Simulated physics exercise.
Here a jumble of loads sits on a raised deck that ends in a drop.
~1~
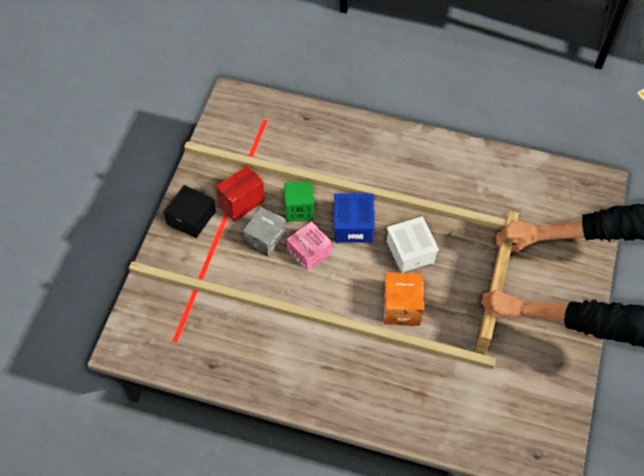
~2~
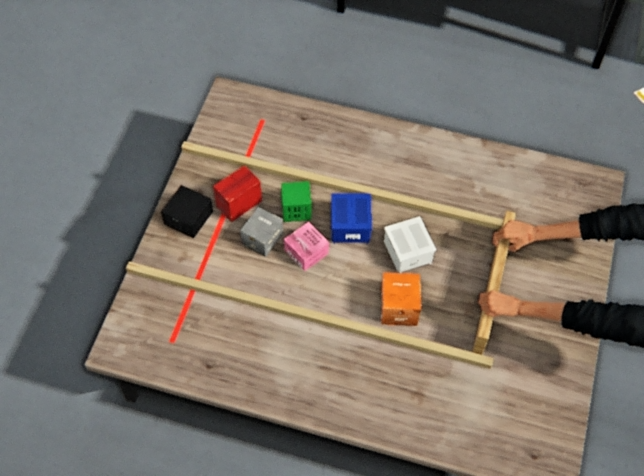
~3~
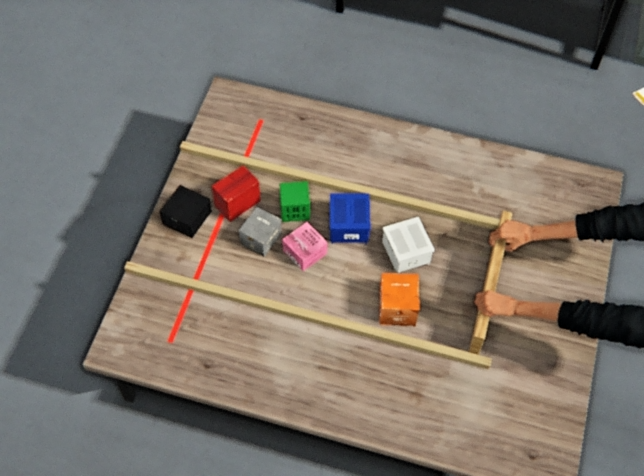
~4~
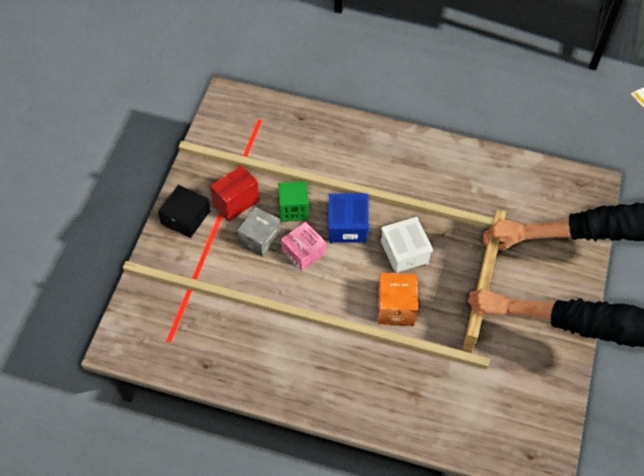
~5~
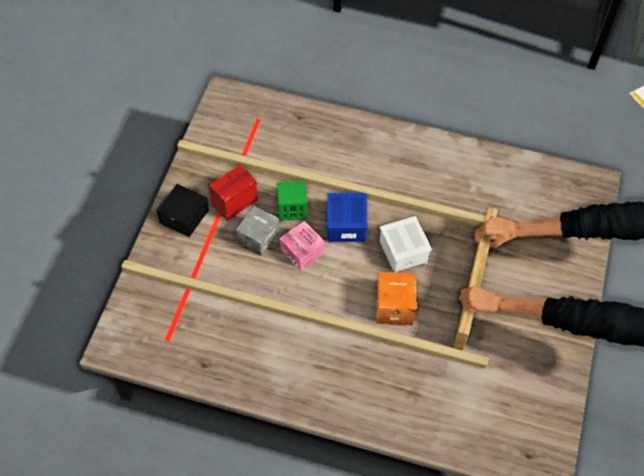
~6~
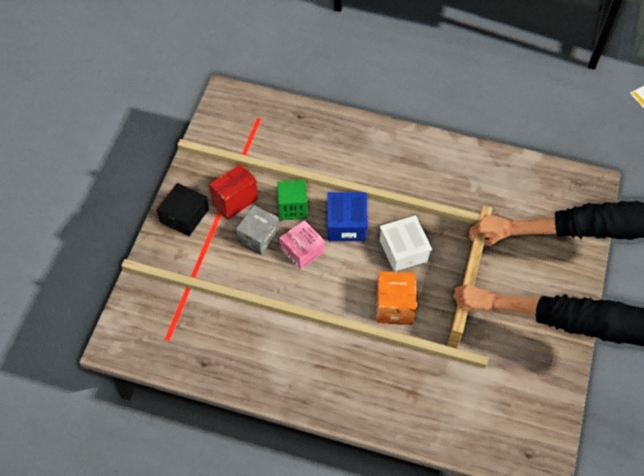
Two hands slide a wooden plank slightly left toward colored boxes, which stay still.
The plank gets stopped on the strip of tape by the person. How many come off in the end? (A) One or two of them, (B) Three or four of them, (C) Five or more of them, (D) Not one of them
(B) Three or four of them.
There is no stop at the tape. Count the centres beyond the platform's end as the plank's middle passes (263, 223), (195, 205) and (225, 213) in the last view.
Respectively 1, 5 and 3.
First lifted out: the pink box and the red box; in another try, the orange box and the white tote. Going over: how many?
The first count is 2 and the second is 2.
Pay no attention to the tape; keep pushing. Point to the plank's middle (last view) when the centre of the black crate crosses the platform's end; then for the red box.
The black crate gives roughly (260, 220), the red box roughly (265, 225).
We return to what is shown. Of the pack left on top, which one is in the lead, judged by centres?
The blue tote.
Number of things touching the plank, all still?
In total, 2.
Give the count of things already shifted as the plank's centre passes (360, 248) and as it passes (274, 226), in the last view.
In order, the tallies are 4 and 8.
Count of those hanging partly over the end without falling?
I make it 1.
Soon after, none off yet; black crate at rest near (183, 209); red box at rest near (234, 192); grey box at rest near (258, 230).
After that, none off yet; black crate at rest near (183, 209); red box displaced about its own width near (199, 174); grey box displaced about its own width near (226, 215).
In the end, the number that fall off is three or four; gone, green crate, grey box, red box and black crate.
